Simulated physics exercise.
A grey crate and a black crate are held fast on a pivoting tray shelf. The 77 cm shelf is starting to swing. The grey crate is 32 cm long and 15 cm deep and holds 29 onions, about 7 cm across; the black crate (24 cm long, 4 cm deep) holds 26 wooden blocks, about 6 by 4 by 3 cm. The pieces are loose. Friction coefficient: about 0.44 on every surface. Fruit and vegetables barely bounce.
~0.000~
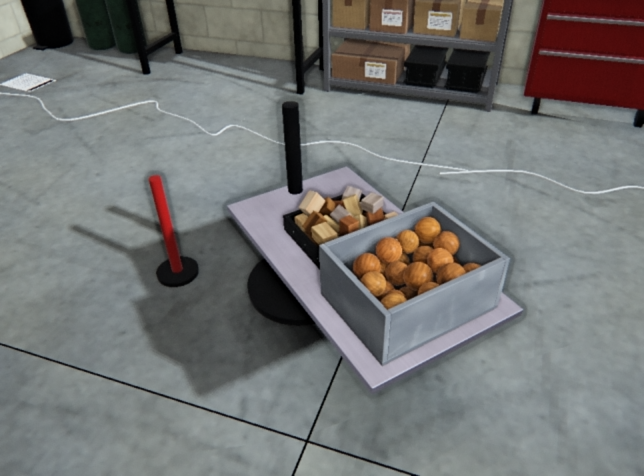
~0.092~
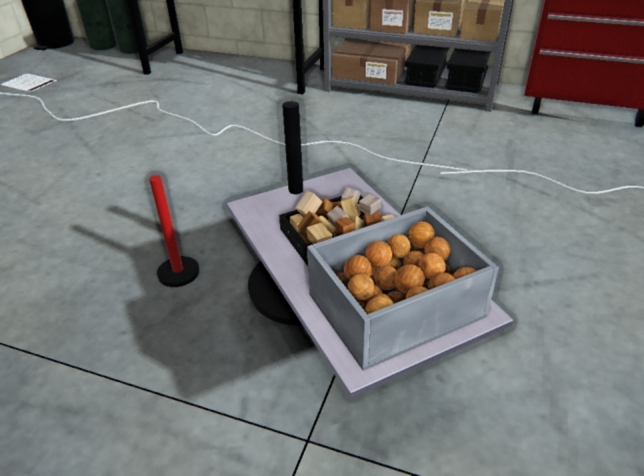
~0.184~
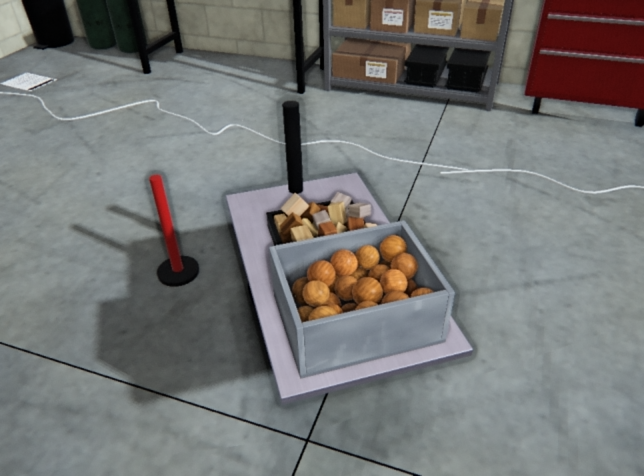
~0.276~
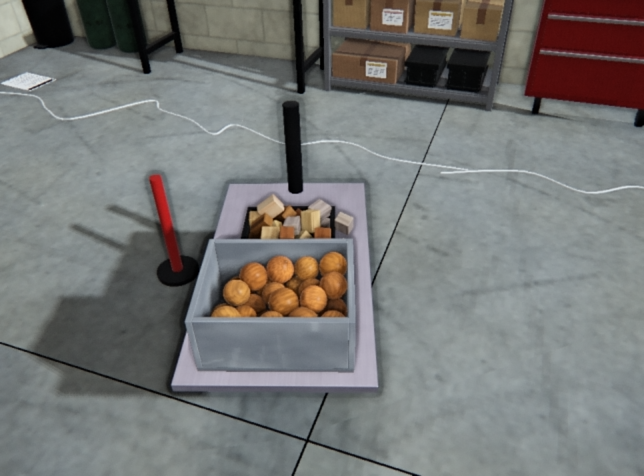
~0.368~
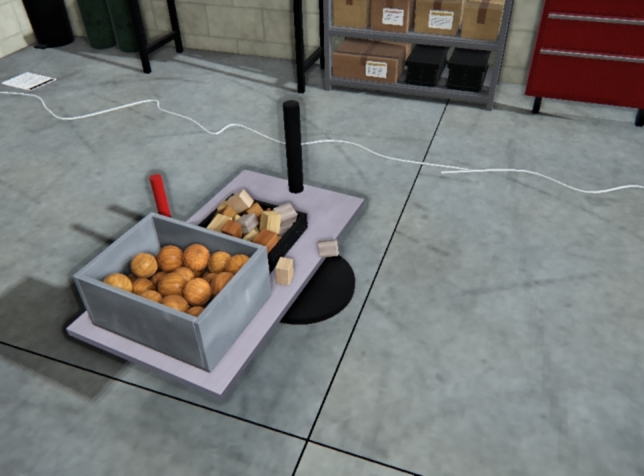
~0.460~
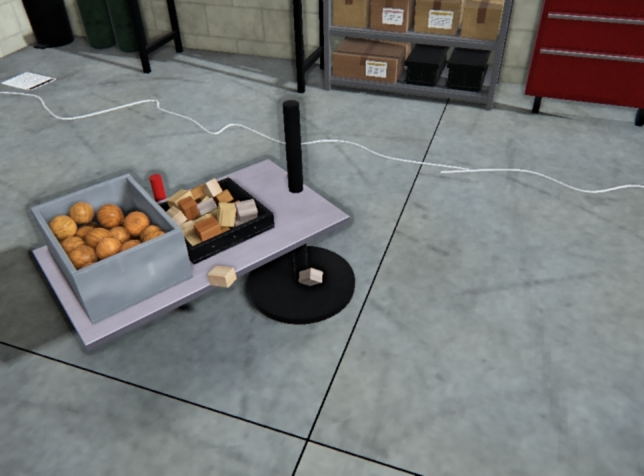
In this clip, a pale tray shelf carrying a grey crate of round orange-brown onions and a black crate of wooden blocks swings leftward around a black post, passing over a red post, while two blocks come out.
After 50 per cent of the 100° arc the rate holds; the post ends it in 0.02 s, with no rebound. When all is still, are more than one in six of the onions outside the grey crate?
No.
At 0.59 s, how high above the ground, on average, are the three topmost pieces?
Mean height: Near 62 cm.
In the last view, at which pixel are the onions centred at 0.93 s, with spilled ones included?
(102, 212).
After 0.51 s, it reaches the stop.
After 0.59 s, 0 of 29 out of the grey crate and 4 of 26 out of the black crate.
After 0.71 s, 2 of 29 out of the grey crate and 6 of 26 out of the black crate.
After 0.93 s, 2 of 29 out of the grey crate and 10 of 26 out of the black crate.
When it is over (at 1.37 s), 2 of 29 out of the grey crate and 11 of 26 out of the black crate. Asked share, 2 of 29, 7 per cent.
